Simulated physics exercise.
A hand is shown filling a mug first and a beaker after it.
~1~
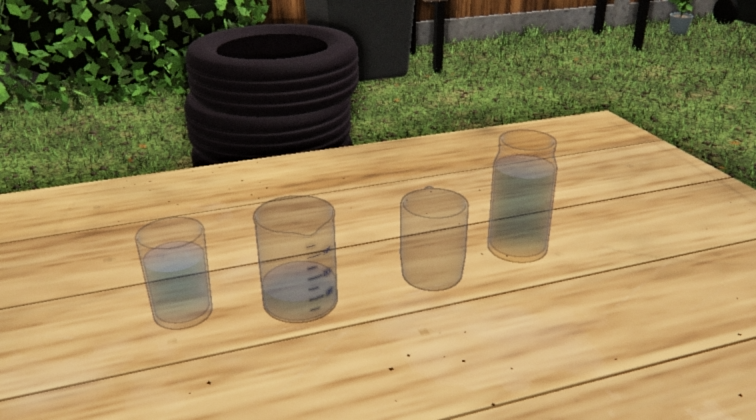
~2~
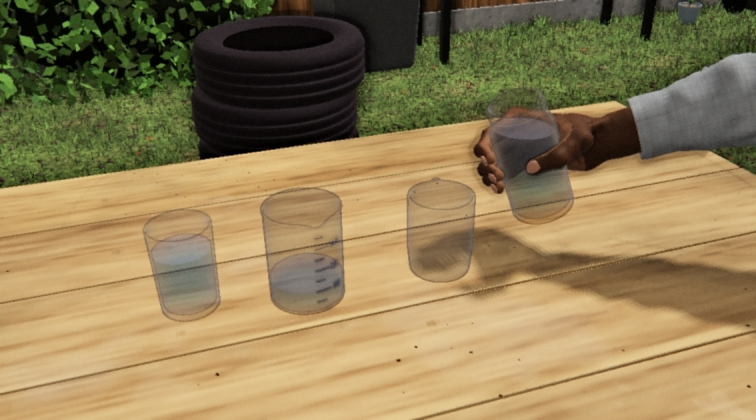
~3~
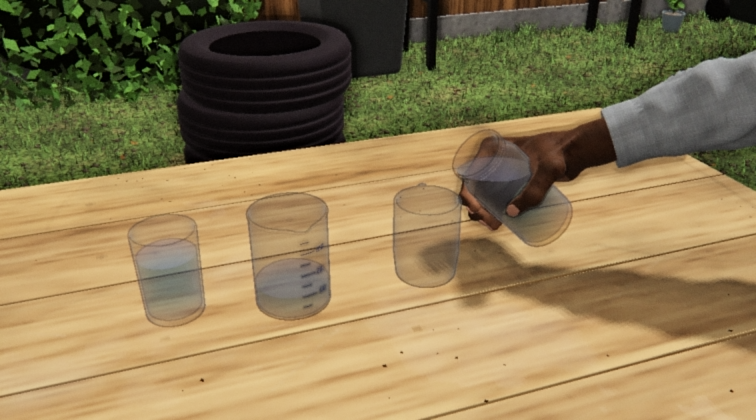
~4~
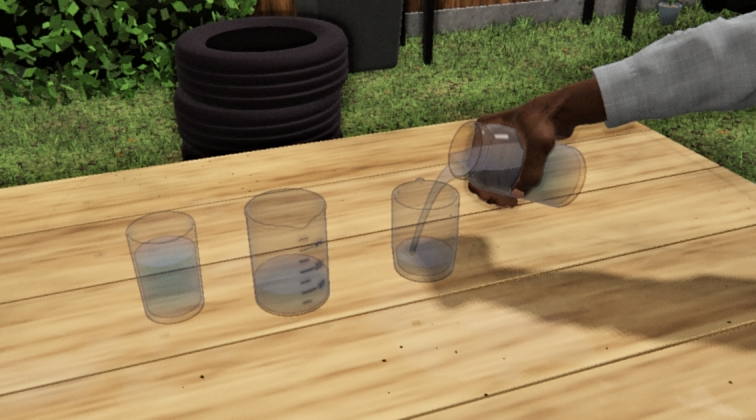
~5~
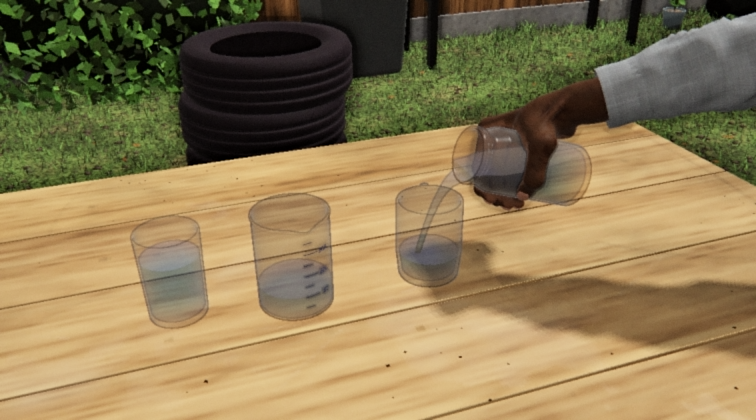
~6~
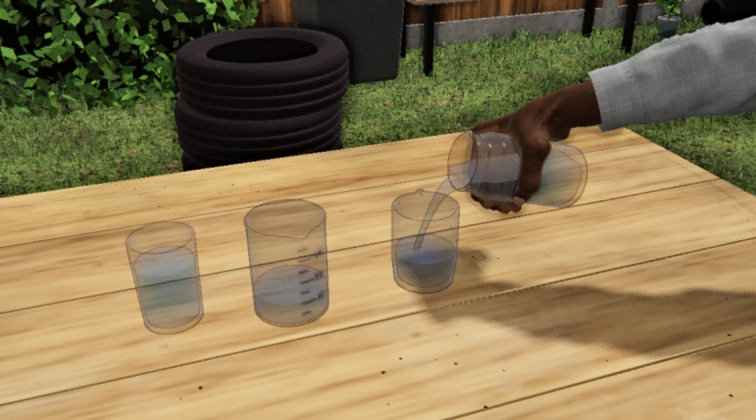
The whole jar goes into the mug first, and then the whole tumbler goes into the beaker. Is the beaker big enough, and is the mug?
The beaker is big enough; the mug is too small.
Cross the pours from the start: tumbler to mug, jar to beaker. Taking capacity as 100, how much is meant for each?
60 % then 90 %.
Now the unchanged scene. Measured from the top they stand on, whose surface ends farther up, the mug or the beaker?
That's the mug.
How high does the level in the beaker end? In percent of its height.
I'd put it close to 55 per cent.
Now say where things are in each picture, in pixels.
The first picture shows both stand on the top; jar (523, 193) about three quarters full; tumbler (176, 271) about two thirds full; mug (434, 237) empty; beaker (297, 257) about a quarter full.
The second picture shows the hand lifts the jar; jar about three quarters full, surface at (521, 129); mug (441, 228) empty.
In the third picture, the jar is brought over; jar (510, 187) tipped 45° with all of its load; mug (427, 234) empty.
In the fourth picture, a stream runs into the mug; jar (514, 163) tipped 65° with nearly all of its load; mug nearly empty, surface at (425, 252).
In the fifth picture, a stream runs into the mug; jar (518, 165) tipped 70° with about three quarters of its load; beaker (293, 255) about a quarter full.
In the sixth picture, a stream runs into the mug; jar (514, 169) tipped 75° with about three quarters of its load; tumbler about two thirds full, surface at (164, 261); mug about a third full, surface at (425, 249); beaker about a quarter full, surface at (290, 285).
Soon after, the mug is about three quarters full.
Later, the mug is full to the brim and has run over.
In the end, the beaker is about half full; the mug is full to the brim and has run over.
